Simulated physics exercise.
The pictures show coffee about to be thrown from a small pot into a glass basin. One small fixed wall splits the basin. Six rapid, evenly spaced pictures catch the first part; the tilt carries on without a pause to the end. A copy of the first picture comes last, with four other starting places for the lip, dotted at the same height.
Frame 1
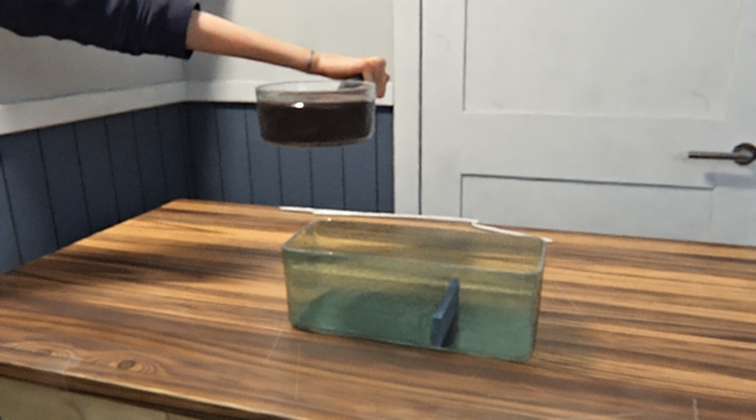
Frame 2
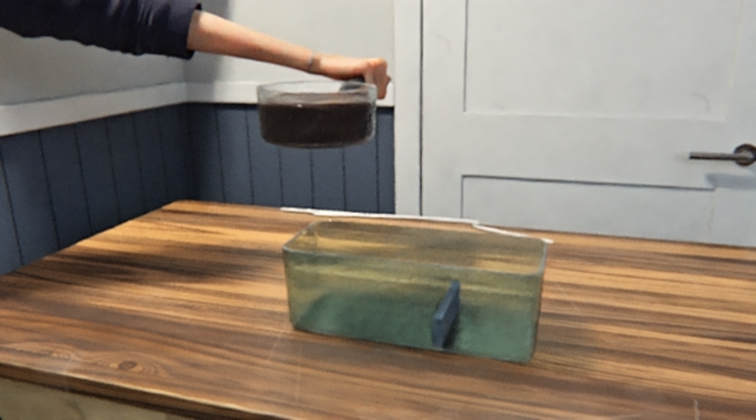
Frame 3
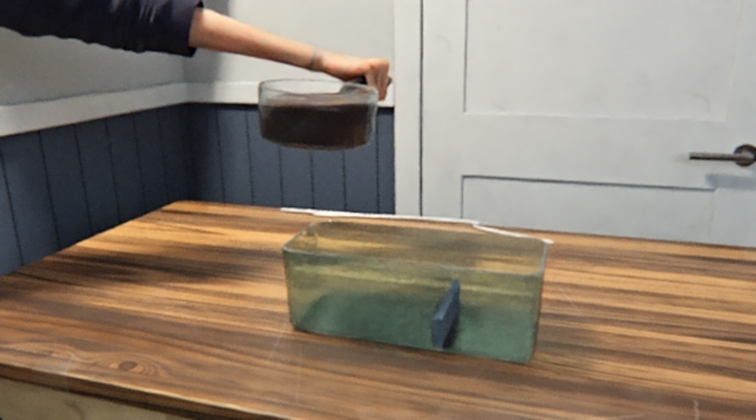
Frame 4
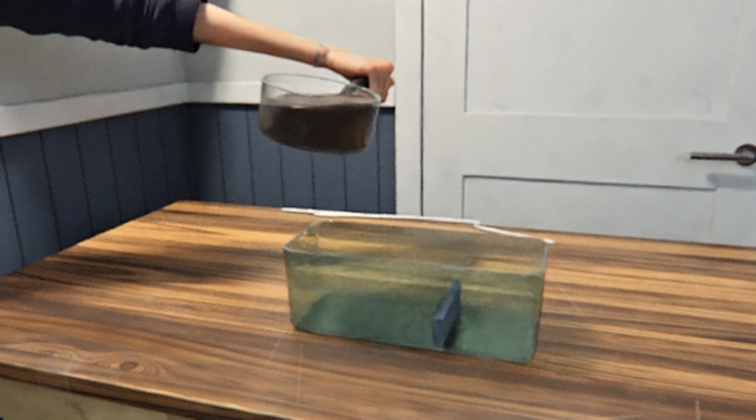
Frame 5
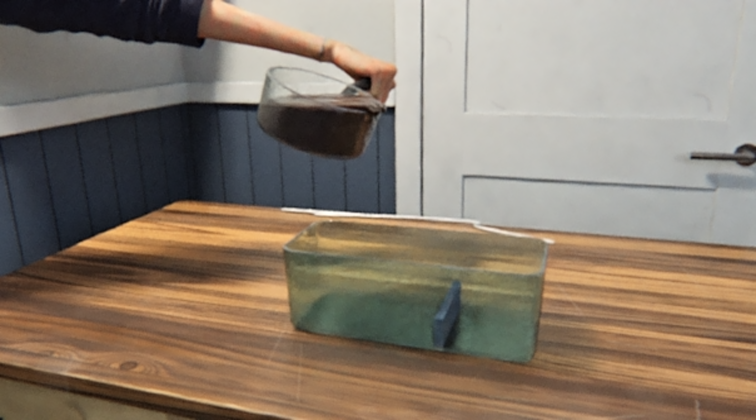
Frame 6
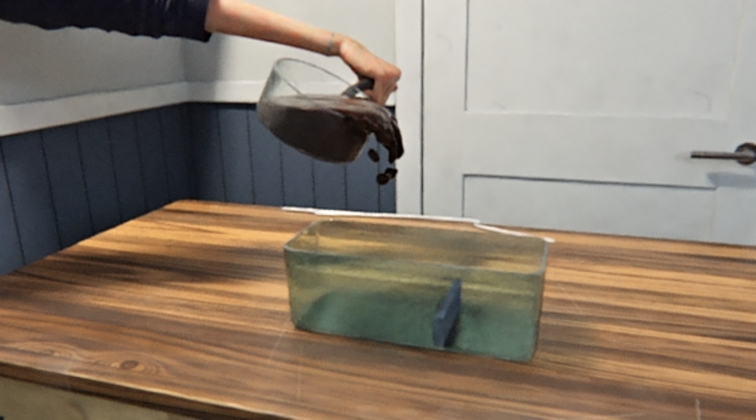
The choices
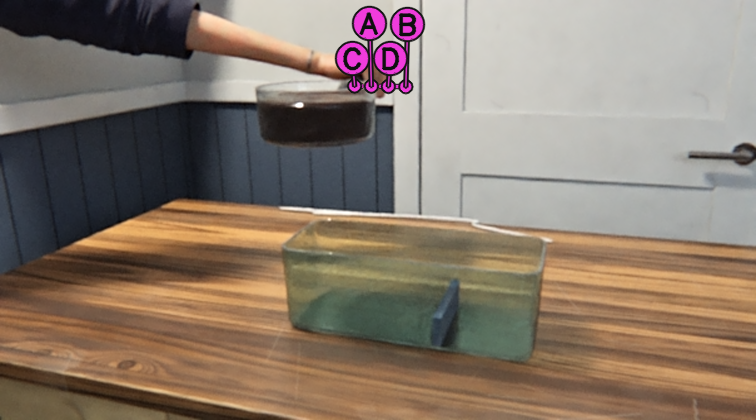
On a wooden table in a room with blue paneling and a white door sits a glass basin with a small dark divider; above it, a hand gradually tilts a clear pot rightward, and dark coffee spills over its lip.
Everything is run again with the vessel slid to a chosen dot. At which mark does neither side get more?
Place D does it best.
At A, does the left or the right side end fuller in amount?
The left one.
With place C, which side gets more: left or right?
The left side.
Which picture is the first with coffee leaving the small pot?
In picture 5.
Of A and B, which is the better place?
It is B.
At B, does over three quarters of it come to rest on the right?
No.
On the marked copy, A at (371, 86); B at (405, 86); C at (354, 86); D at (388, 86).
If A is chosen, about 73 % ends left of the wall and 26 % right of it.
If B is chosen, about 38 % ends left of the wall and 61 % right of it.
If C is chosen, about 93 % ends left of the wall and 6 % right of it.
If D is chosen, about 51 % ends left of the wall and 48 % right of it.
